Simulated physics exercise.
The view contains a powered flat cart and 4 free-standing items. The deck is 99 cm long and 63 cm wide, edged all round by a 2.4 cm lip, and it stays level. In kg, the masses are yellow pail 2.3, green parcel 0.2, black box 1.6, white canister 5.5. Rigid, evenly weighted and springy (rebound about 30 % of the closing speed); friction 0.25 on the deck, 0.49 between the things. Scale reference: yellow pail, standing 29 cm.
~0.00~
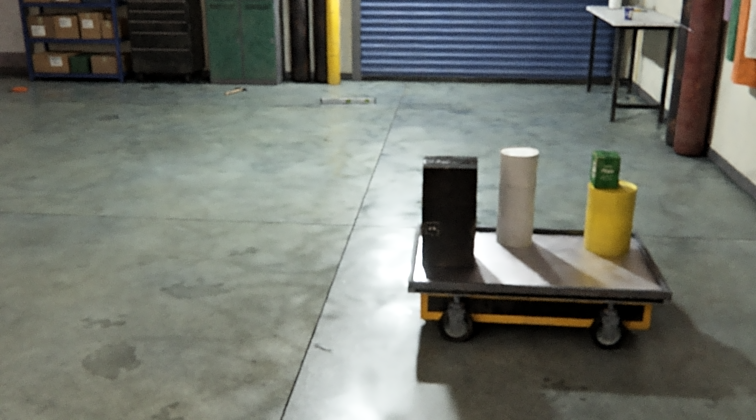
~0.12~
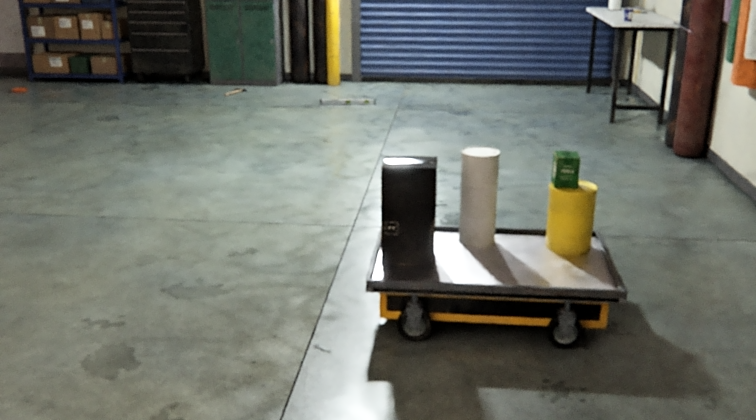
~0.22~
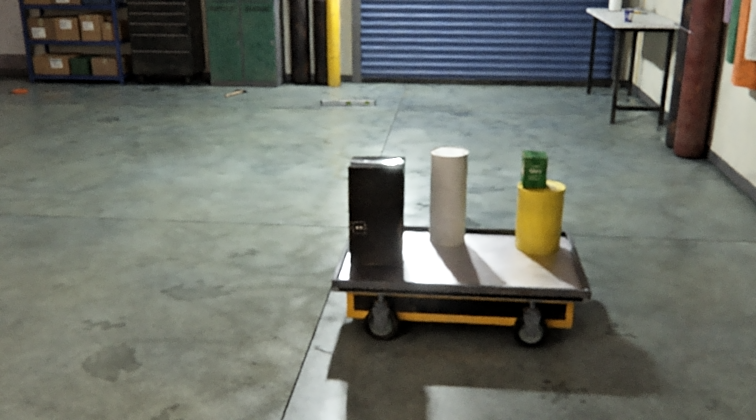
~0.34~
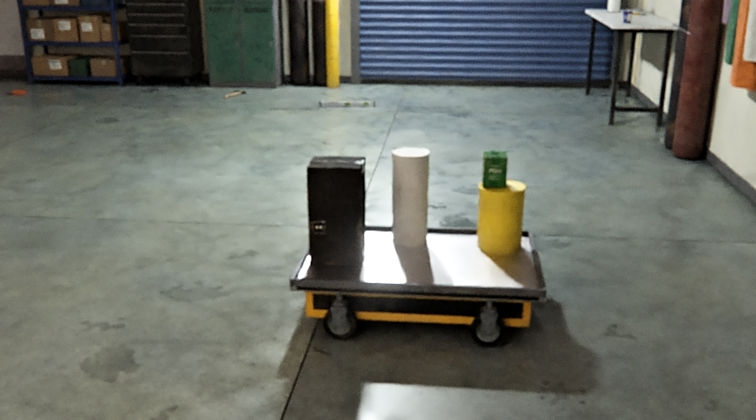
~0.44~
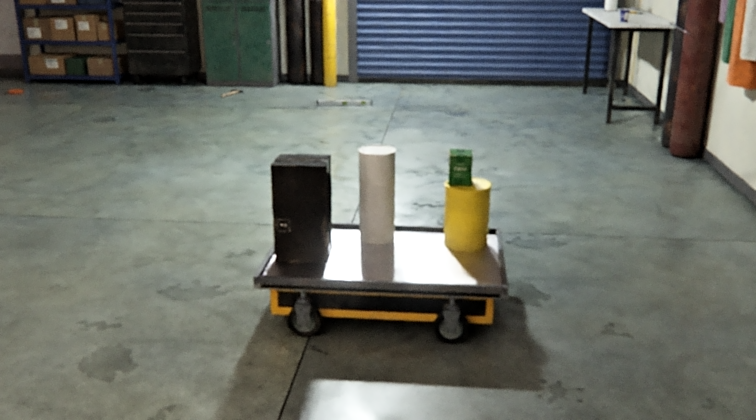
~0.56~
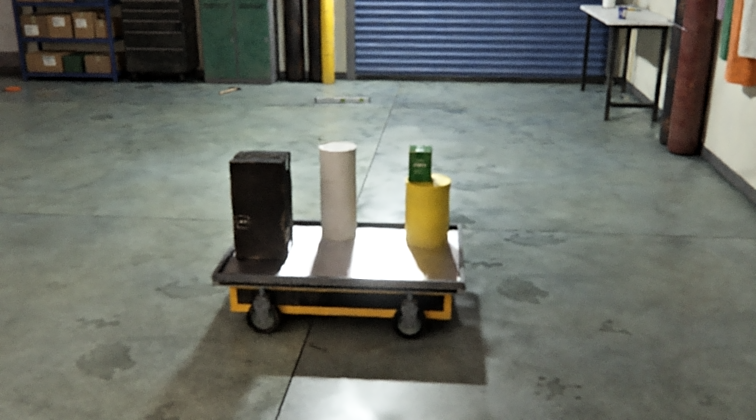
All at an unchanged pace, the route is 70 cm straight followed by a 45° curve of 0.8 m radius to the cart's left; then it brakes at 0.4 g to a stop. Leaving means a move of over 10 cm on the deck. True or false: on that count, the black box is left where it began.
False; the black box is displaced.
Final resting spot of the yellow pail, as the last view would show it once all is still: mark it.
It ends up near (115, 254).
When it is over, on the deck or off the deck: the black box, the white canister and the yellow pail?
Afterwards, the black box leaves its support, the white canister leaves its support, and the yellow pail stays on its support.
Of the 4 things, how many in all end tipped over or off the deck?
That makes 2.
By 0.86 s, cart has run 120 cm, turned 25°; black box 22 cm from its spot near (158, 213); white canister tilted 11°.
By 1.26 s, cart has run 175 cm, turned 45°; white canister now off the deck; black box tilted 7° near (11, 255); green parcel 5 cm from its spot.
By 1.56 s, cart has run 188 cm, turned 45°, stopped; black box tilted 18°; green parcel 15 cm from its spot; yellow pail 14 cm from its spot.
By 2.06 s, cart has run 188 cm, turned 45°, stopped; black box now off the deck; green parcel 19 cm from its spot; yellow pail 18 cm from its spot.
When it is over (3.1 s), off the deck, black box and white canister; not toppled but over 10 cm from the start, yellow pail and green parcel.
